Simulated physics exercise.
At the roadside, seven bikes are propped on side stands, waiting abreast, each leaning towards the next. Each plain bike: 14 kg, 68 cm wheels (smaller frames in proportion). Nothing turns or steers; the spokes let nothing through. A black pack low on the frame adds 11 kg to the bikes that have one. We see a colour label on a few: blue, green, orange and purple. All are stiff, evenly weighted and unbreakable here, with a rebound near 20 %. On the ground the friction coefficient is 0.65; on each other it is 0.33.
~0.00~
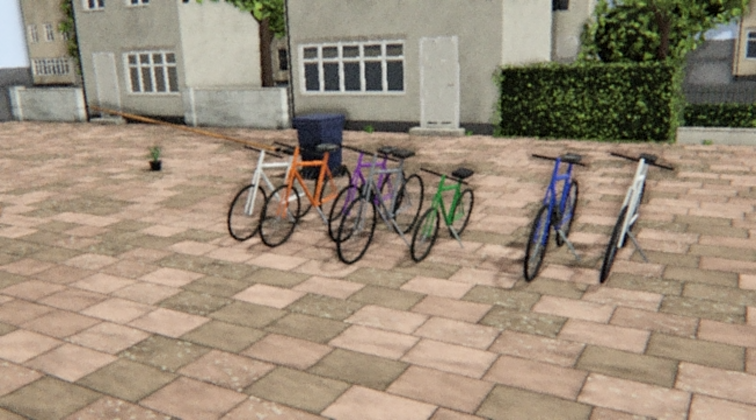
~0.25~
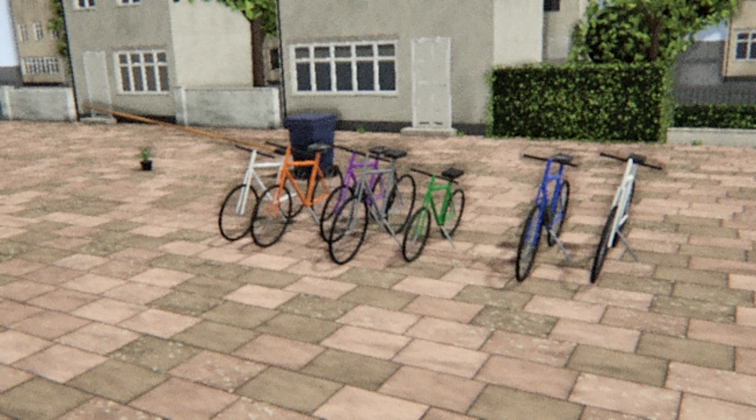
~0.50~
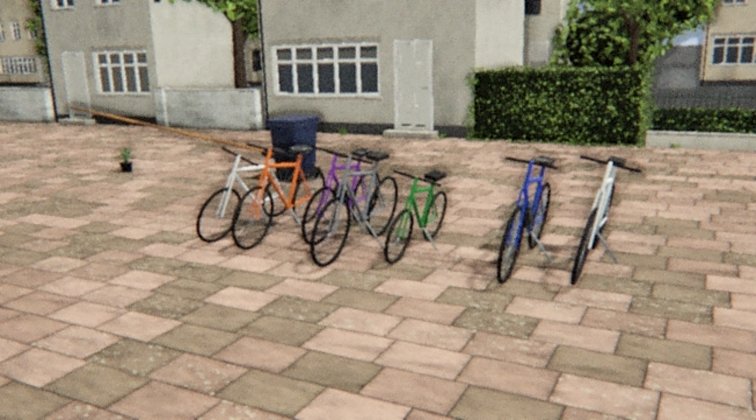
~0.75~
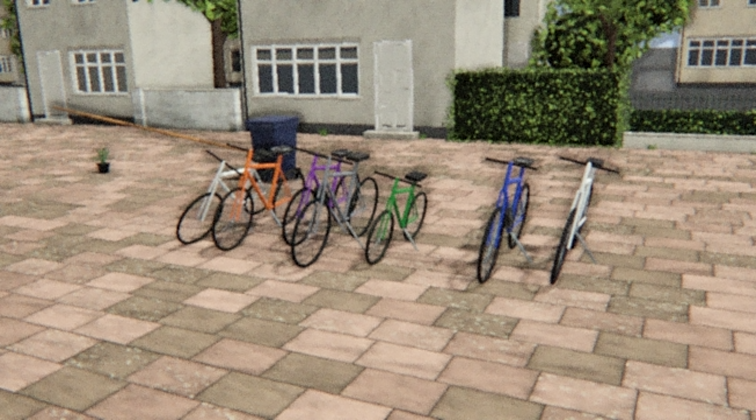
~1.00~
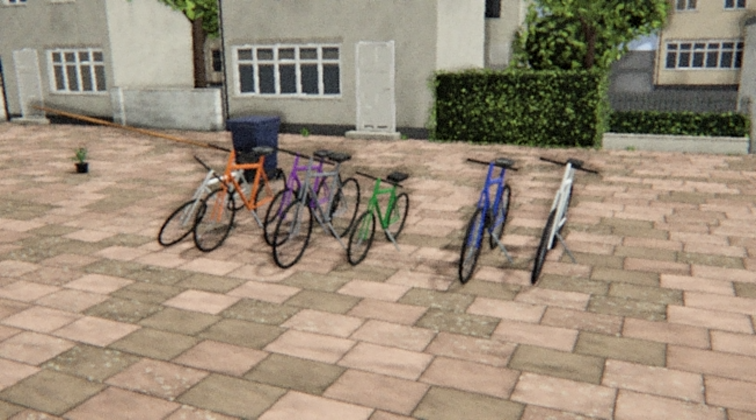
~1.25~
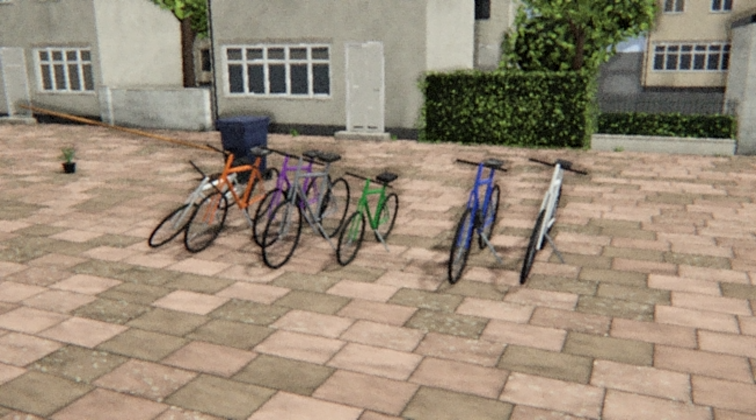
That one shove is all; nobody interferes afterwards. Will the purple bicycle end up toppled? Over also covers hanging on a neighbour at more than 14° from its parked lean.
Yes.
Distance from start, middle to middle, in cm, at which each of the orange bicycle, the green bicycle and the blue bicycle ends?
Shift in cm - orange: 60; green: 0; blue: 0.
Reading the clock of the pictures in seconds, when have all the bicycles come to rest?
Around 2.5 seconds.
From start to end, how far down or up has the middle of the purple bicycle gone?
At the end it is roughly 0 cm lower than at the start.
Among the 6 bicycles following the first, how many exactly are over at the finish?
That would be 2 of them.
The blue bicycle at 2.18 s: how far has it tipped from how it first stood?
Close to 0° of tilt compared with the start.
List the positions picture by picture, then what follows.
In the first frame (we follow the side turned to the camera; the camera pans a little), pole end (276, 150) 10 cm from the first bicycle; purple bicycle (398, 195); blue bicycle (535, 231); orange bicycle (335, 195); no other piece has moved.
In the second frame, pole end pushing; purple bicycle (390, 195).
In the third frame, pole end pushing; purple bicycle (373, 197); no other piece has moved.
In the fourth frame, pole end pushing; purple bicycle (353, 198); no other piece has moved.
In the fifth frame, pole end stopped; purple bicycle (335, 199); no other piece has moved.
In the sixth frame, pole end stopped; purple bicycle (324, 199); orange bicycle (265, 203) tipped 10°; green bicycle (342, 229); one has shifted.
Around 1.52 s, 1 of the 6 other bicycles over; purple bicycle unmoved; orange bicycle tipped 22°.
Around 1.88 s, 2 of the 6 other bicycles over; purple bicycle tipped 14°; orange bicycle tipped 44°.
Around 2.18 s, 2 of the 6 other bicycles over; purple bicycle tipped 23°; orange bicycle tipped 57°.
Finally (2.7 s), 2 of the 6 other bicycles over; purple bicycle tipped 23°; orange bicycle tipped 59°; green bicycle unmoved. Four left standing. Seen by the last camera, middles, purple bicycle near (322, 196), orange bicycle near (263, 213).
